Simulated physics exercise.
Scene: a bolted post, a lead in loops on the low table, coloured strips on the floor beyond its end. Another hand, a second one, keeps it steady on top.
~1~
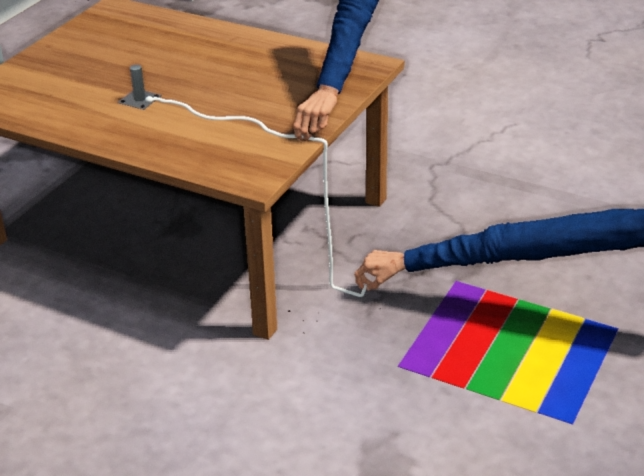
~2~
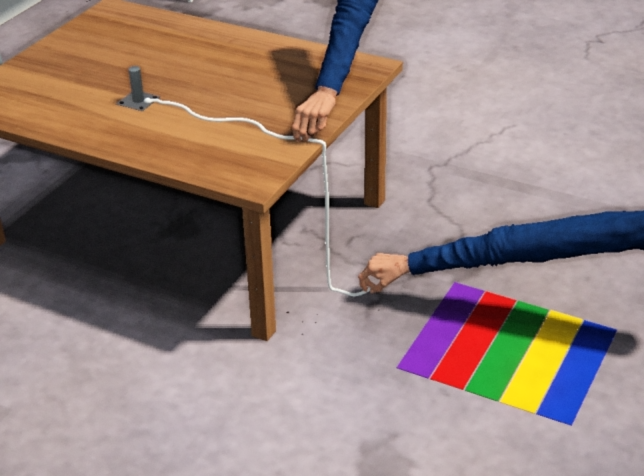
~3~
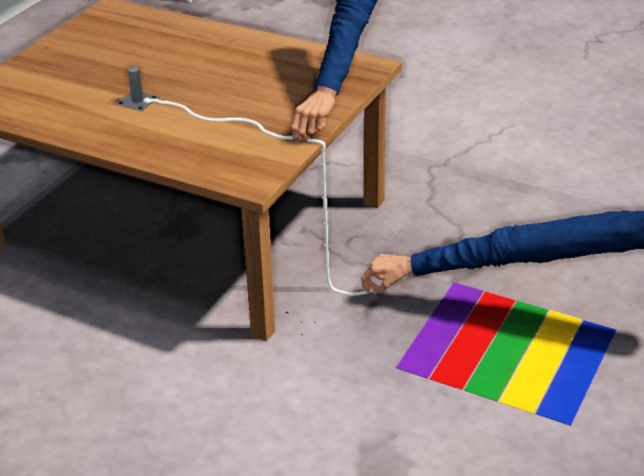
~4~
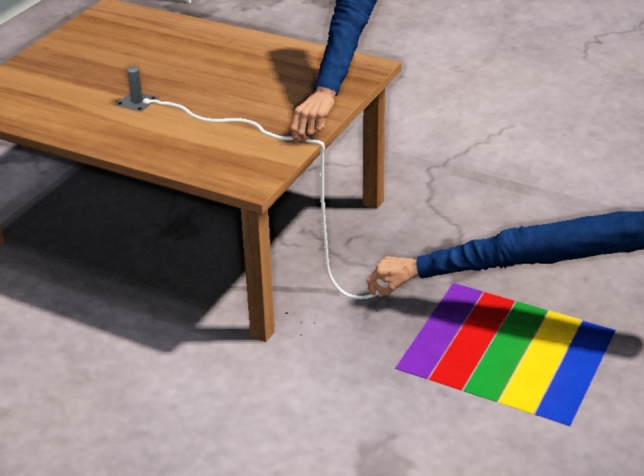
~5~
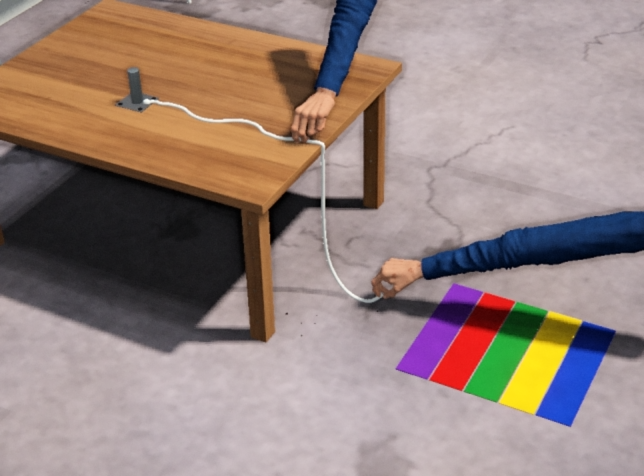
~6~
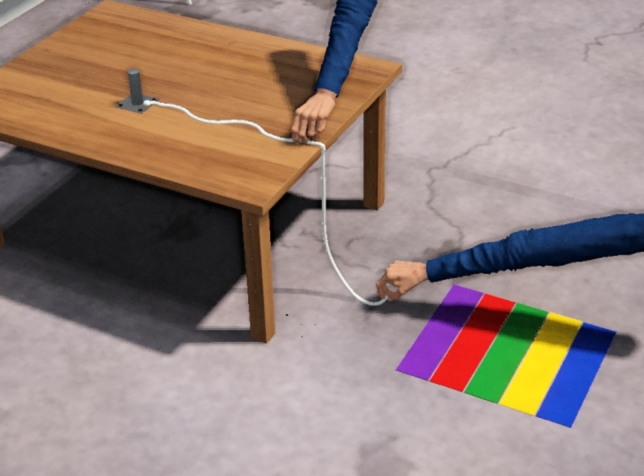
A hand near the floor drew the loose end of a white cord slightly right, toward some coloured strips, while another hand kept the cord steady at the edge of the wooden table.
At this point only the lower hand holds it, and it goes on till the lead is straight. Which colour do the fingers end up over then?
They end up over the red strip.
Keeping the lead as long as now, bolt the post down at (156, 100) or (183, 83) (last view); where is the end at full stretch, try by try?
Roughly (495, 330) and (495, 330).
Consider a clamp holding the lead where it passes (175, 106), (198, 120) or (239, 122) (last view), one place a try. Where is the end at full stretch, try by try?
Going through the tries, I'd expect close to (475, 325), (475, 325) and lastly (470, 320).
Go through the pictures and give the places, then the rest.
The first frame shows end (365, 287); purple (424, 355); red (458, 366); green (493, 377); yellow (528, 388); blue (564, 400).
The second frame shows end (369, 289); lead through (174, 104) (227, 120) (277, 136) (325, 165) (327, 224) (328, 275).
The third frame shows end (372, 290).
The fourth frame shows end (377, 293); lead through (172, 105) (226, 121) (276, 137) (322, 166) (324, 225) (330, 277).
The fifth frame shows end (382, 295).
The sixth frame shows end (387, 297); lead through (173, 107) (226, 122) (276, 139) (323, 168) (324, 226) (342, 279).
Soon after, end near (415, 306); short of the strips.
After that, end near (455, 318); over purple.
At the stop, end near (480, 326); over red. The end stops over the red strip.
